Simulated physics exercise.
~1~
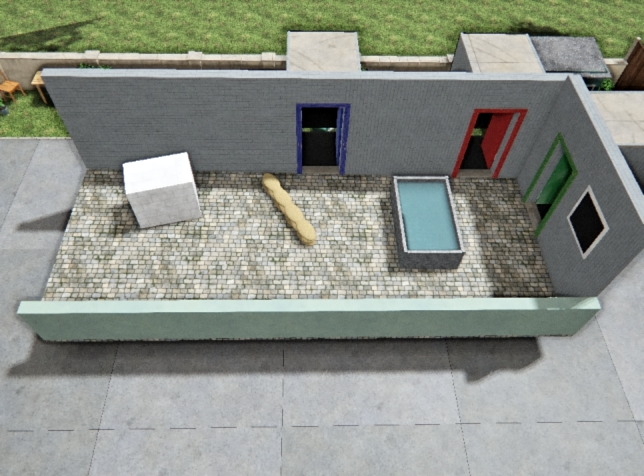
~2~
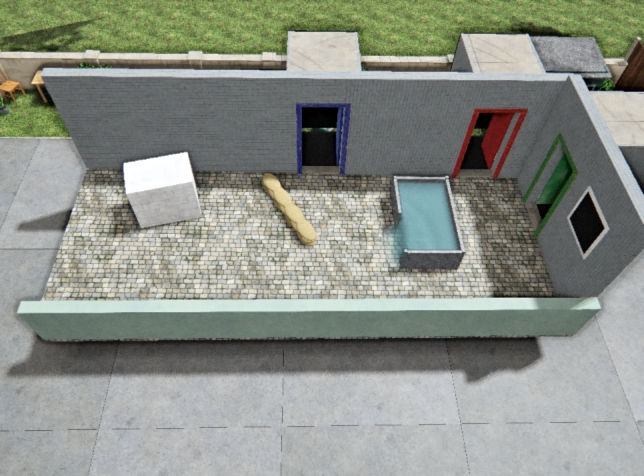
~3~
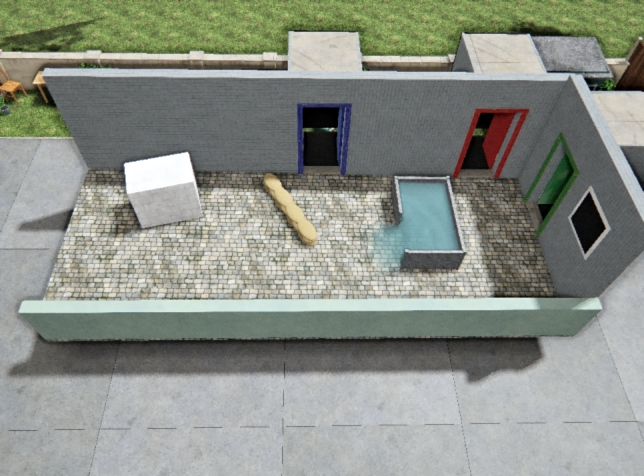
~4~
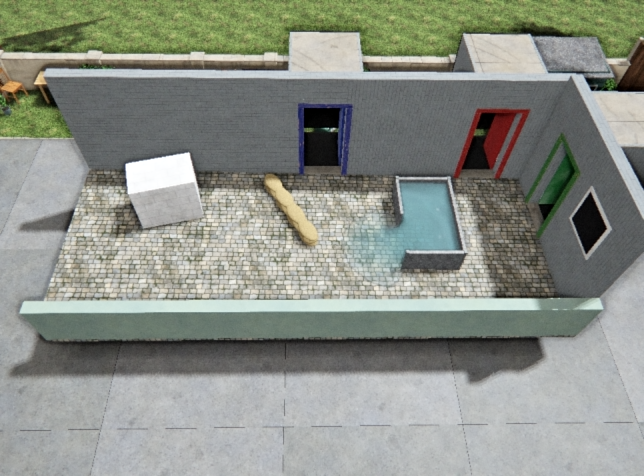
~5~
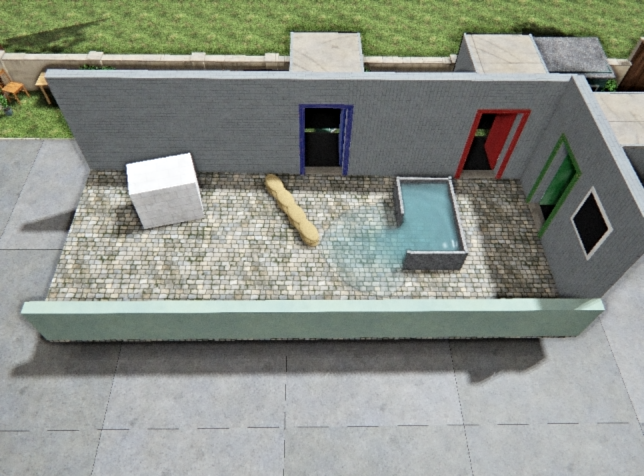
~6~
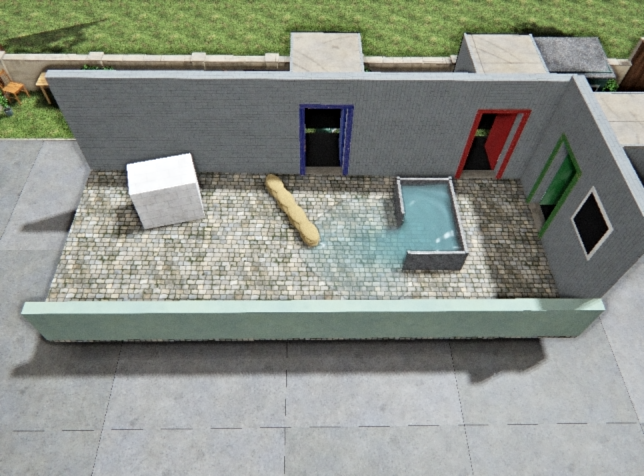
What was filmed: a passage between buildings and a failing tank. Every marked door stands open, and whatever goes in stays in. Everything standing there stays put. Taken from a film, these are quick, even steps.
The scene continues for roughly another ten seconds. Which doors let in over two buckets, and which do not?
My prediction: The green door ends up at or below the line; the red door ends up at or below the line; the blue door ends up above the line.
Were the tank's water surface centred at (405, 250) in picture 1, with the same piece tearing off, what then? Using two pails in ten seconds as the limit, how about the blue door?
My take: Blue stays within the threshold.
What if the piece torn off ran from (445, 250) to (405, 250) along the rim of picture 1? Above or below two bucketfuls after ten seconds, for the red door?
Result for the red door: It ends up above.
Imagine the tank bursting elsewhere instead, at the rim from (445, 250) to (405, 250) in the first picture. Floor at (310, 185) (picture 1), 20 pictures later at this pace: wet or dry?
Answer: Clear.
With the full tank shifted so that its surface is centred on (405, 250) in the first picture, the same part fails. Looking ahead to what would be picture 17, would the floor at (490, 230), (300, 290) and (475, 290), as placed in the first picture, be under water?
I'd say still dry for the first, swamped for the second and still dry for the third.
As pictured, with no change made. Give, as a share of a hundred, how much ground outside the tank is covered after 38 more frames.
It comes to 65 per cent.
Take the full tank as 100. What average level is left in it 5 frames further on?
It comes to some 60 percent.
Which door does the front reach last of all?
My pick is the green-painted one.
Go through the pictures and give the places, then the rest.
The open tank at (427, 215) is whole and still, in the first picture.
Water pours out at (401, 244) and has run to (391, 228), in the second picture.
Water pours out at (402, 244) and has run to (371, 230), in the third picture.
Water pours out at (403, 245) and has run to (348, 236), in the fourth picture.
The front is at (325, 241), out from the gap at (404, 245), in the fifth picture.
The front is at (303, 252), out from the gap at (404, 245), in the sixth picture.
A moment on, water covers 20 % of the floor; the green door not reached, the red door not reached, the blue door not reached.
Next, water covers 30 % of the floor; the green door not reached, the red door not reached, the blue door under two buckets in.
Then, water covers 45 % of the floor; the green door not reached, the red door not reached, the blue door over two buckets in.
Later, water covers 65 % of the floor; the green door not reached, the red door wet at the sill, nothing in, the blue door far over two buckets in.
In the end, water covers 70 % of the floor; the green door wet at the sill, nothing in, the red door wet at the sill, nothing in, the blue door far over two buckets in.
